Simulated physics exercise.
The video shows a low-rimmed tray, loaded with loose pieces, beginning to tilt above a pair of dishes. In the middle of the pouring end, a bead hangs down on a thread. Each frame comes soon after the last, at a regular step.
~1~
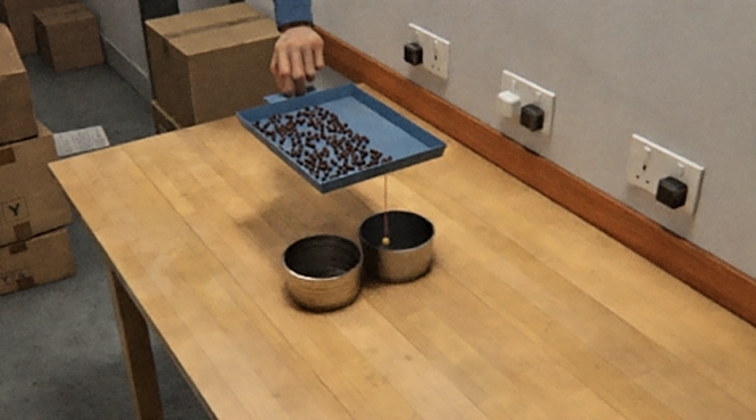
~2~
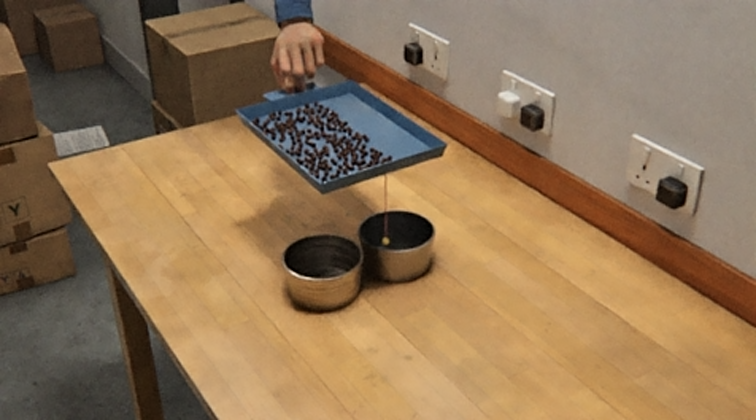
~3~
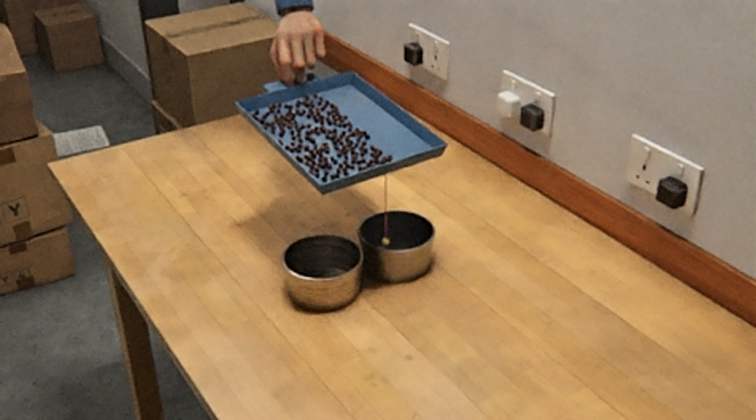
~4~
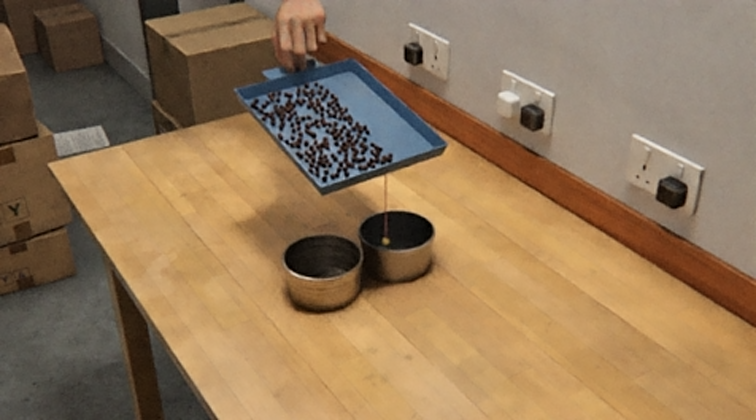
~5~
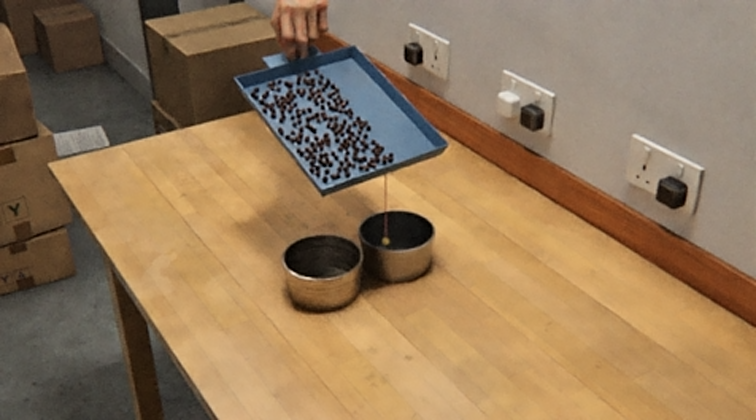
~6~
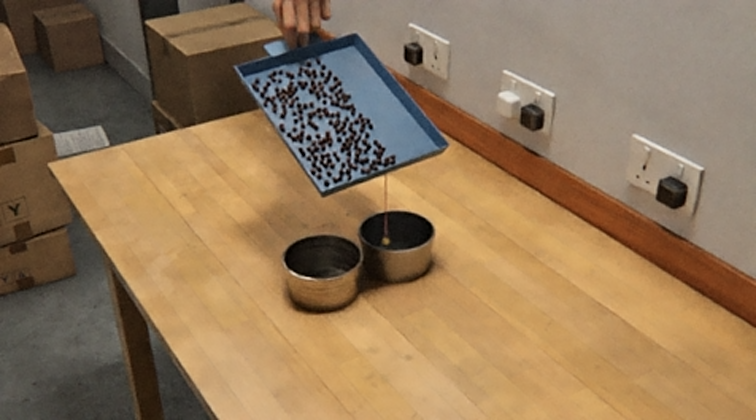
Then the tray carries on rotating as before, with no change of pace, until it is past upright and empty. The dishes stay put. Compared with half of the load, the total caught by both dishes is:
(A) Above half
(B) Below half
(B) Below half.
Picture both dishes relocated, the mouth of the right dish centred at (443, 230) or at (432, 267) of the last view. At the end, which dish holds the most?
The left of the pair the first time, the left of the pair the second.
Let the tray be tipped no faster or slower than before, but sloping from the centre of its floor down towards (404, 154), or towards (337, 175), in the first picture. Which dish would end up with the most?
Try one: The rightmost dish. Try two: The leftmost dish.
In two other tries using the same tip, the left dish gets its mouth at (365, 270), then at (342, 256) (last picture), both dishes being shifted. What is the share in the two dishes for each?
Around 70 and around 10 per cent, in that order.
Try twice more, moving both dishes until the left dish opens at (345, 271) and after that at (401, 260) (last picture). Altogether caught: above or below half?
For the earlier try a larger portion is kept, for the later one a smaller portion.
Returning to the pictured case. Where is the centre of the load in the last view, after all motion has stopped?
Centre at rest: Close to (369, 327).
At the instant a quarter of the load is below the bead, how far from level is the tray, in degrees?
Roughly 90 degrees.
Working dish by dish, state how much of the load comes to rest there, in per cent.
Left dish 0 per cent; right dish 0 per cent.
Soon after the last picture, tray tipped steeply; most on the tray; a small part in the air.
A little later, tray tipped past a quarter turn; about a third on the tray; a stray few in the left dish; about a third outside both; about a quarter in the air.
Later still, tray tipped past a quarter turn; a stray few in the left dish; a stray few in the right dish; nearly all outside both.
At rest, tray tipped past a quarter turn; a stray few in the left dish; a stray few in the right dish; nearly all outside both.
